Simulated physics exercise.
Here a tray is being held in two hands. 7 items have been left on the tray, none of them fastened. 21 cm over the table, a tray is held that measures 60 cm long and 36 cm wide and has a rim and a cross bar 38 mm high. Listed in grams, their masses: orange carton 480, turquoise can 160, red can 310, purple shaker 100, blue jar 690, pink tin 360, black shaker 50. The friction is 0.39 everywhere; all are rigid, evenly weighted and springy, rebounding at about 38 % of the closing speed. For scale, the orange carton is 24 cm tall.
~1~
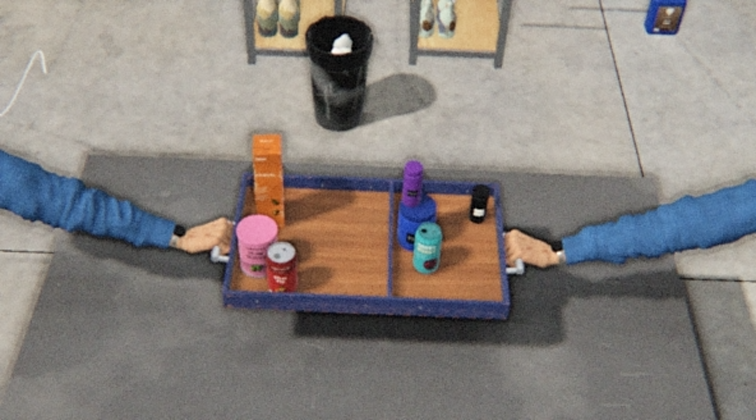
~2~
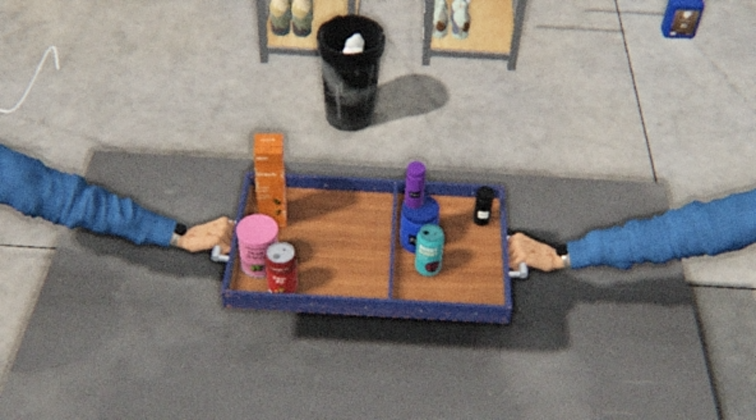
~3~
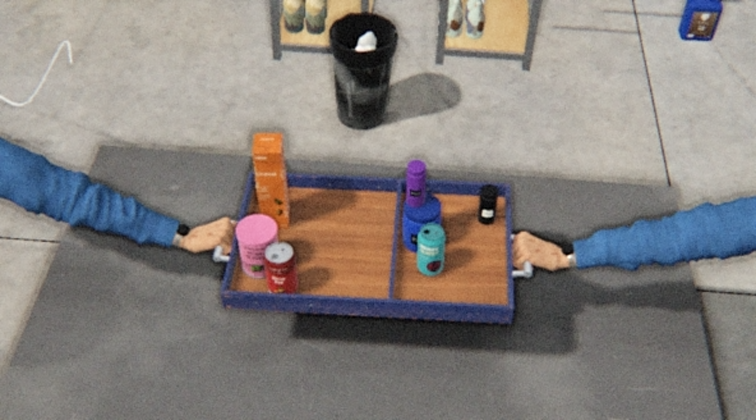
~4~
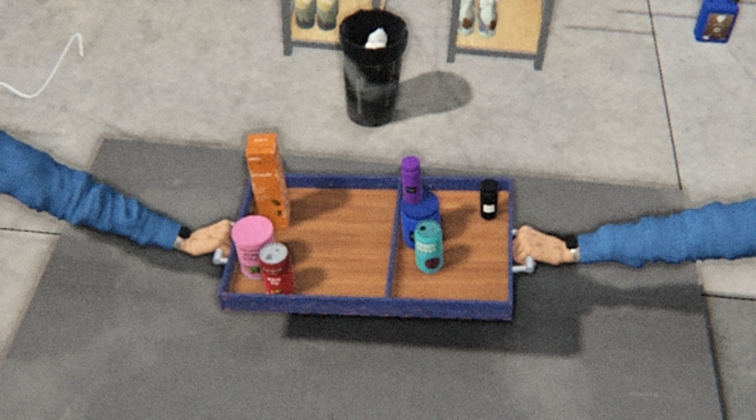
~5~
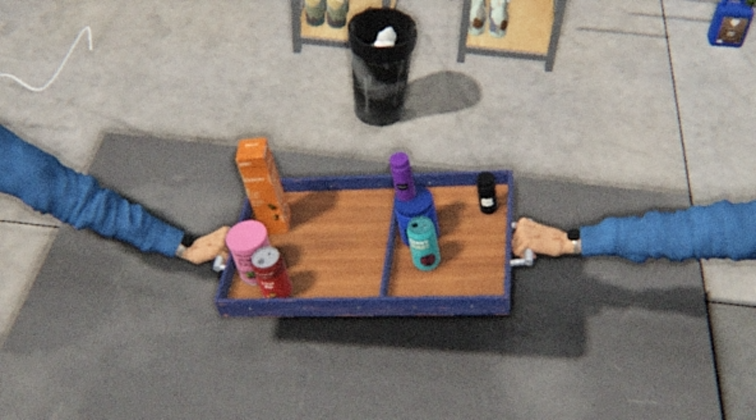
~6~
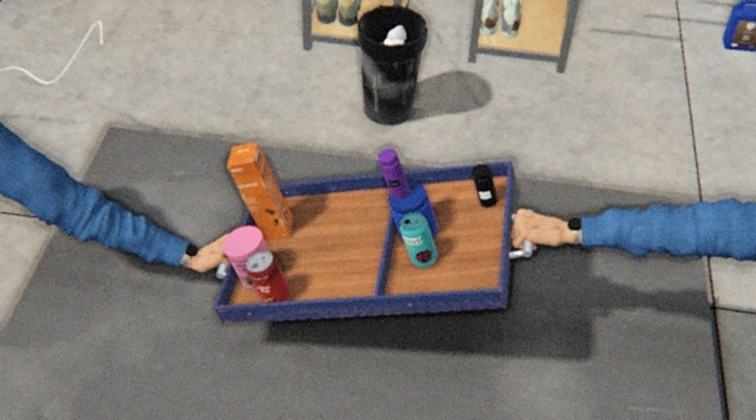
A blue-rimmed wooden tray, gripped at its handles by two blue-sleeved arms, starts level above a dark grey mat on a pale floor, seen from above. An orange carton, pink tin and red can stand left of its cross bar, with purple, blue, turquoise and black containers right. The background drifts rightward as the camera shifts, and the tray tilts left edge down, its items leaning with it.
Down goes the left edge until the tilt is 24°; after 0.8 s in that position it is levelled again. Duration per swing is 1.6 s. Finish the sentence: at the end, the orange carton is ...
... off the tray.
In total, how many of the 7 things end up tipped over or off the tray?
So, 2 in all.
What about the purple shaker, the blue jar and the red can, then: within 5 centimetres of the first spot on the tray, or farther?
First, the purple shaker is moved away; second, the blue jar stays in its position; third, the red can is moved away.
Then, 0.60 s past the last view, tilt 24°, left edge down; orange carton now off the tray; purple shaker on its side; black shaker shifted 3 cm.
Then, 1.10 s past the last view, tilt 24°, left edge down; purple shaker on its side; black shaker shifted 16 cm; red can shifted 8 cm.
Finally, off the tray, orange carton; on their side or leaning hard on the tray, purple shaker; not toppled but over 5 cm from the start, red can and black shaker; the other 3 still in place (within 5 cm). Final places as that camera would see them, orange carton near (204, 232).
